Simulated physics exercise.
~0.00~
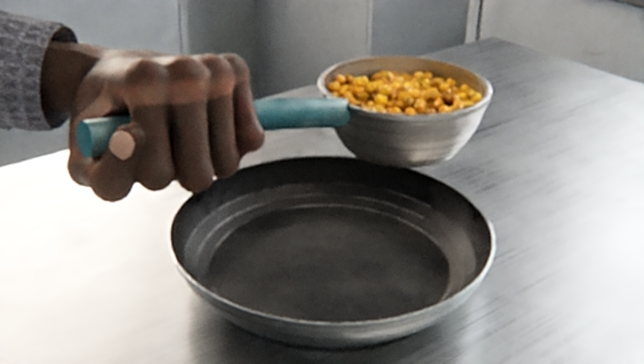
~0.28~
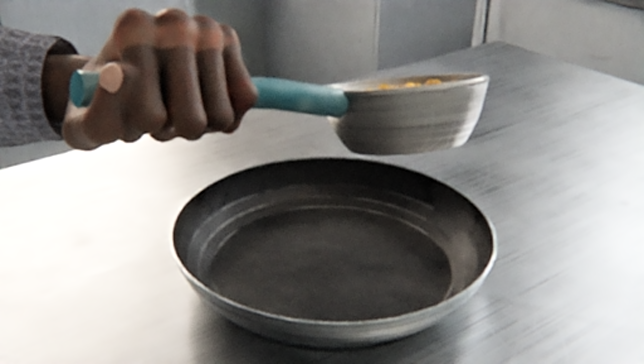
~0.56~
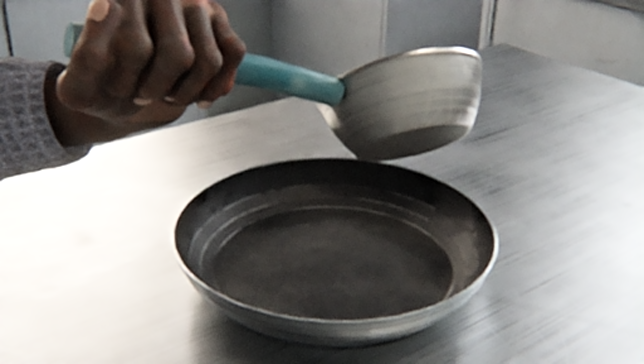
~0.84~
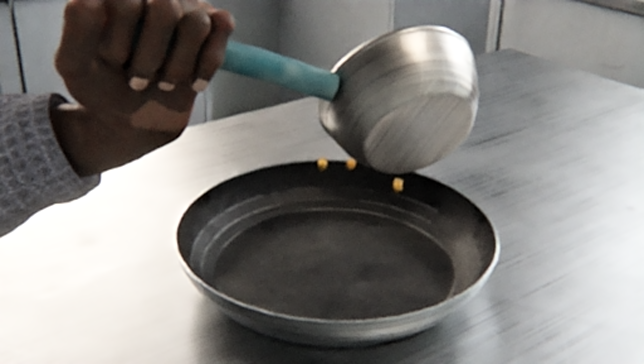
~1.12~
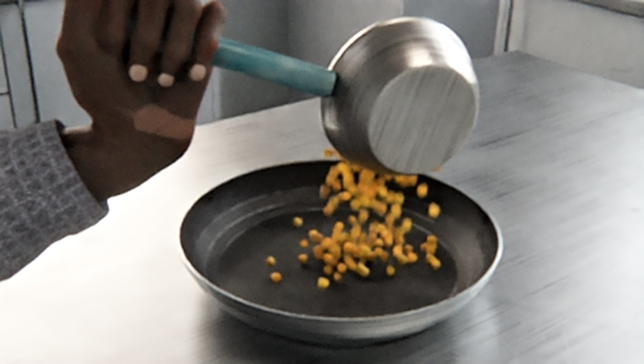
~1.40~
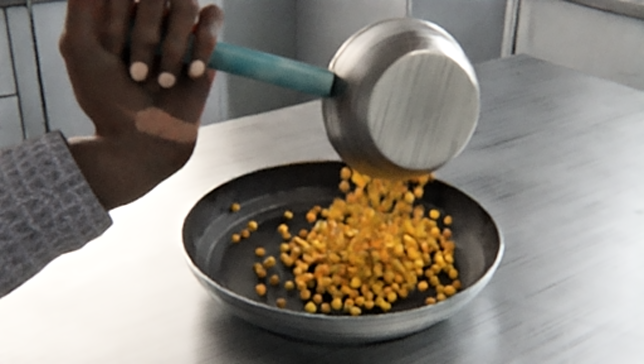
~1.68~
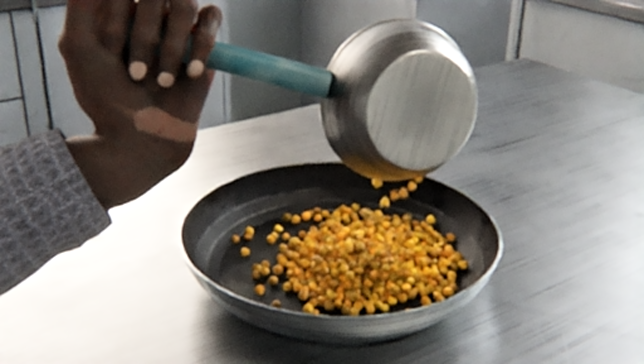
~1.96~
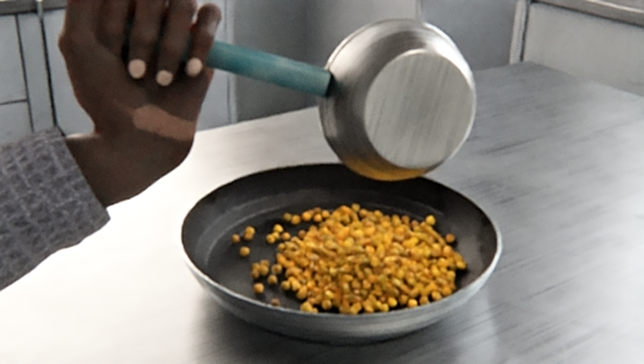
Kitchen with a brushed metal worktop, a hand tipping yellow kernels from a blue-handled ladle into a dark pan, leaving them heaped.
